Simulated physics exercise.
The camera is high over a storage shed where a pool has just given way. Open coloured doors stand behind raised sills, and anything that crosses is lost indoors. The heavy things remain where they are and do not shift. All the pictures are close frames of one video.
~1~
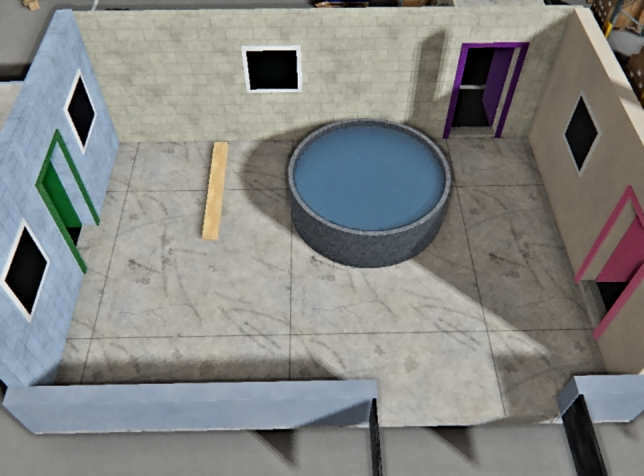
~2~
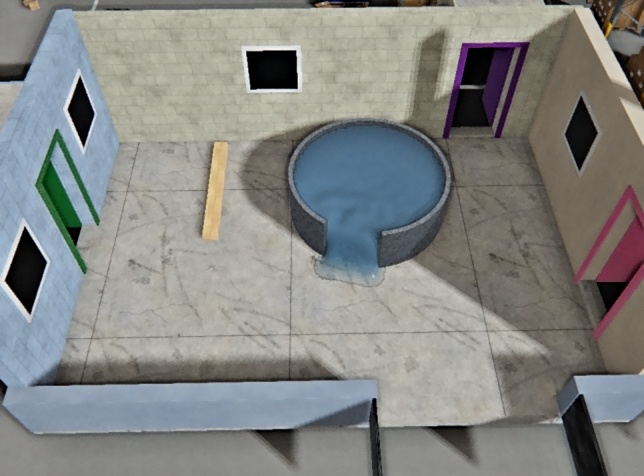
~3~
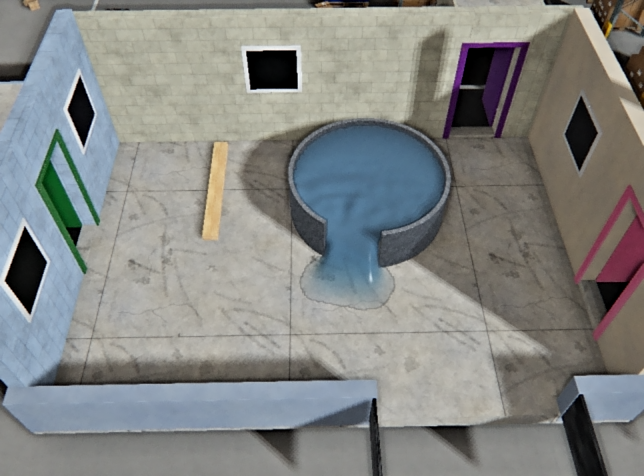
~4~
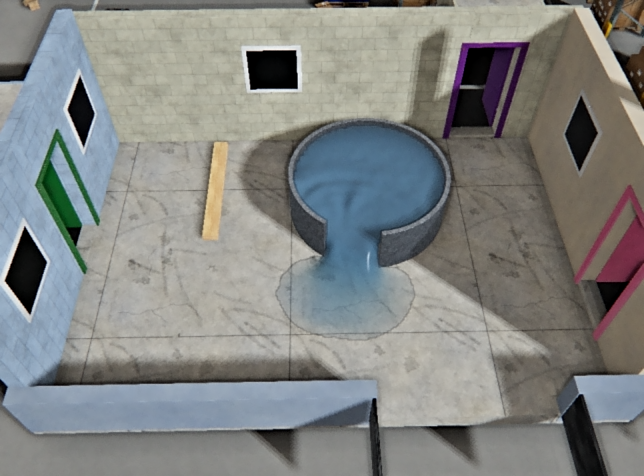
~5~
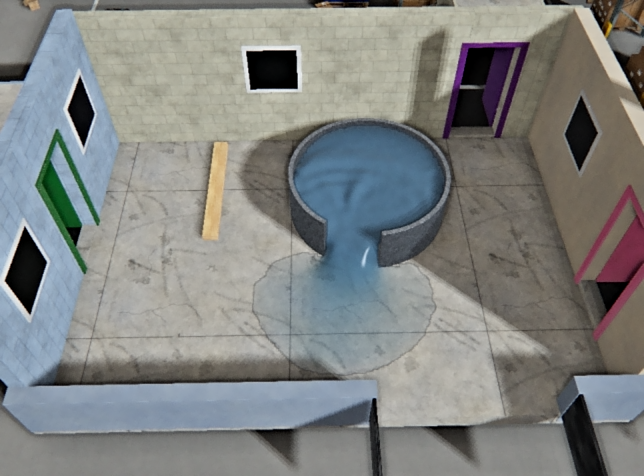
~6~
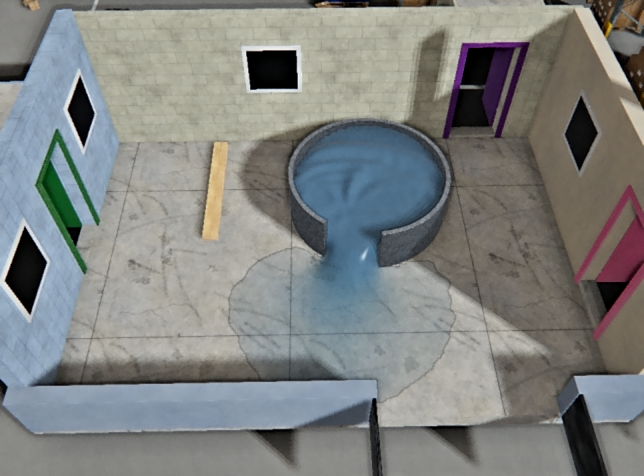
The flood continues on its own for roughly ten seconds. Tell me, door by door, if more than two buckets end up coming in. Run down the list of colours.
At the green door, yes, more than two. At the purple door, no, two at most. At the pink door, no, two at most.
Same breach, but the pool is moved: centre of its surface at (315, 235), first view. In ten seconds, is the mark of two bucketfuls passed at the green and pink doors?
Then: The green one exceeds the threshold; the pink one falls short.
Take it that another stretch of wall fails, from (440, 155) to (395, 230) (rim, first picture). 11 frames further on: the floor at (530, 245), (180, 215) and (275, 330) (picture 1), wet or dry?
Submerged, bone-dry, bone-dry.
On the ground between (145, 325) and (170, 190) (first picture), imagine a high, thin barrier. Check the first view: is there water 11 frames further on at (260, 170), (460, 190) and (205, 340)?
Untouched; untouched; submerged.
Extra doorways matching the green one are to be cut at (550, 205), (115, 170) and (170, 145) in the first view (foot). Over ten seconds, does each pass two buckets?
Going door by door: The first remains below the limit, the second runs past the limit, the third runs past the limit.
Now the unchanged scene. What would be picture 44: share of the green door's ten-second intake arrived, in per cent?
Some 30 in a hundred.
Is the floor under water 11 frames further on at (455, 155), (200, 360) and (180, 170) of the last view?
First spot spared, second spot submerged, third spot spared.
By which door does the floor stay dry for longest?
I pick the purple-painted one.
A moment on, water covers 25 % of the floor; the green door not reached, the purple door not reached, the pink door not reached.
Next, water covers 35 % of the floor; the green door not reached, the purple door not reached, the pink door not reached.
Then, water covers 40 % of the floor; the green door wet at the sill, nothing in, the purple door not reached, the pink door not reached.
Later, water covers 60 % of the floor; the green door under two buckets in, the purple door not reached, the pink door not reached.
In the end, water covers 75 % of the floor; the green door over two buckets in, the purple door wet at the sill, nothing in, the pink door wet at the sill, nothing in.
